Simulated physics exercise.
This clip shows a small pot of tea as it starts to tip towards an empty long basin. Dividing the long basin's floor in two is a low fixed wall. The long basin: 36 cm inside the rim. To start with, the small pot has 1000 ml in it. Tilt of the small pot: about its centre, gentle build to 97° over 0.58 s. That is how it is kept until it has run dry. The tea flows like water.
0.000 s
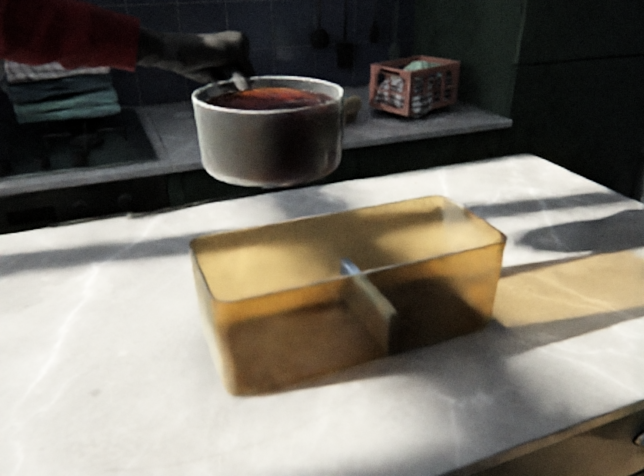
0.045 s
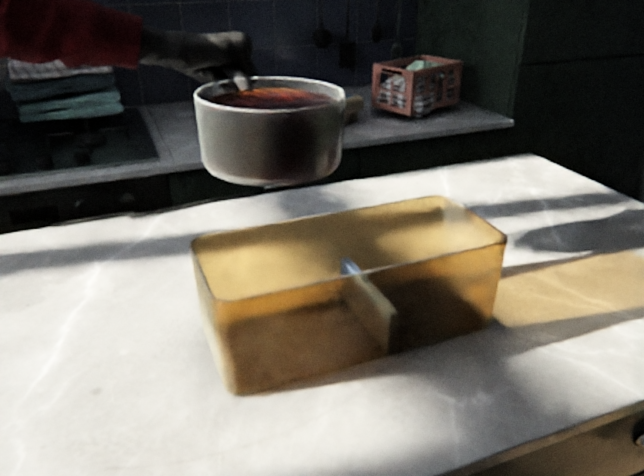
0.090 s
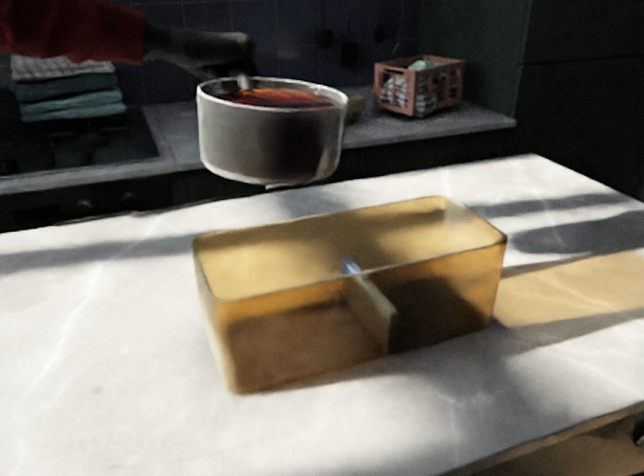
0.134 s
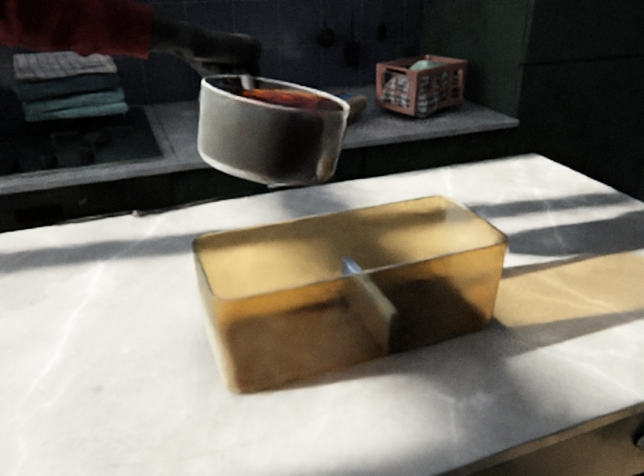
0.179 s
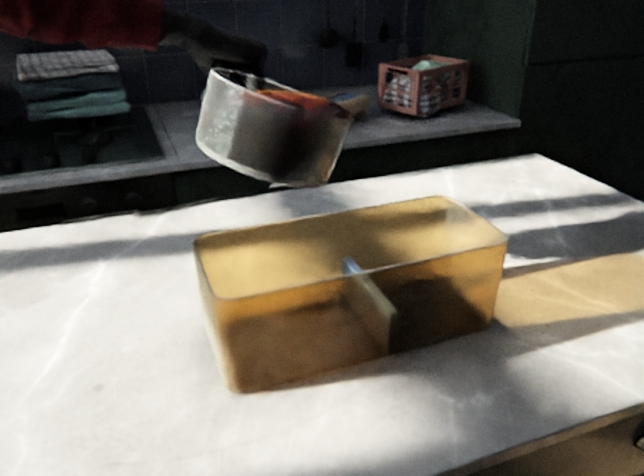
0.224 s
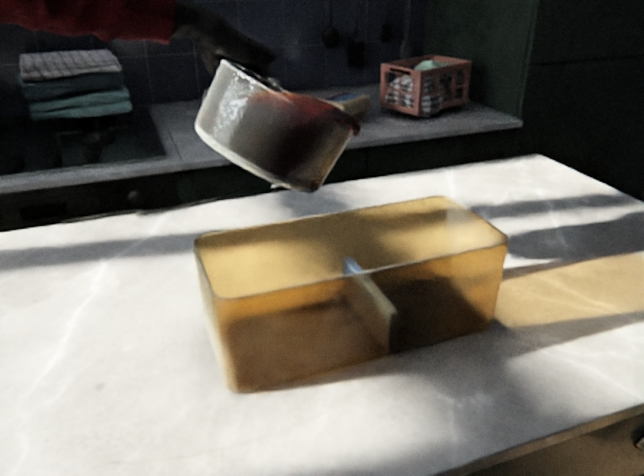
A gray metal pot of reddish tea, gripped by a dark hand in a red sleeve, hangs above a pale marble counter in a dim kitchen, seen from slightly above. Below it sits an empty, translucent amber basin with a divider, while folded towels and a reddish crate rest behind. The pot tilts rightward, slowly then more steeply, and the tea reaches its right rim.
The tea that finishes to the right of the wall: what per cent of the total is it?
It is about 66 per cent of the total.
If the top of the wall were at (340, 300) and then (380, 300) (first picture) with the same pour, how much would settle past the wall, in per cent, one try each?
90 % and 40 %.
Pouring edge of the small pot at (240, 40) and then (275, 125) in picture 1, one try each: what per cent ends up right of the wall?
5 then 5 %.
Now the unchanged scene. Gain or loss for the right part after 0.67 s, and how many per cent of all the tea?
Change: Decrease, about 2.
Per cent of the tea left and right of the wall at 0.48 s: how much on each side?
About 1 left, about 24 right.
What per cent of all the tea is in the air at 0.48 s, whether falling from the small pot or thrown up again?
My guess is roughly 44 %.
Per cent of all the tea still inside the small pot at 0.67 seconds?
Around 8 in a hundred is still there.
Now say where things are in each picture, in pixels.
It leans 0°; its right rim is at (337, 88); the tea meets the walls at (198, 110) and (333, 97); the long basin's rim runs from (200, 270) to (475, 216); the wall's top is at (366, 284), in the first picture.
It leans 1°; its right rim is at (338, 90); the tea meets the walls at (199, 110) and (333, 97), in the second picture.
It leans 6°; its right rim is at (341, 95); the tea meets the walls at (202, 108) and (336, 99), in the third picture.
It leans 12°; its right rim is at (343, 104); the tea meets the walls at (204, 107) and (339, 101), in the fourth picture.
It leans 21°; its right rim is at (345, 115); the tea meets the walls at (205, 108) and (344, 108); 1 per cent is over the edge, in the fifth picture.
It leans 32°; its right rim is at (344, 129); the tea meets the walls at (202, 109) and (341, 119); 5 per cent is over the edge, in the sixth picture.
Then, 0.48 s in, the tilt is 90° and 30 per cent is still to pour, 1 is left of the wall and 23 right of it.
Then, 0.67 s in, the tilt is 97° and 8 per cent is still to pour, 17 is left of the wall and 68 right of it.
Then, 0.87 s in, the tilt is 97° and 2 per cent is still to pour, 28 is left of the wall and 66 right of it.
Then, 1.08 s in, the tilt is 97° and 1 per cent is still to pour, 32 is left of the wall and 66 right of it.
Finally, 33 per cent lies left of the wall, 66 right of it and 1 outside.
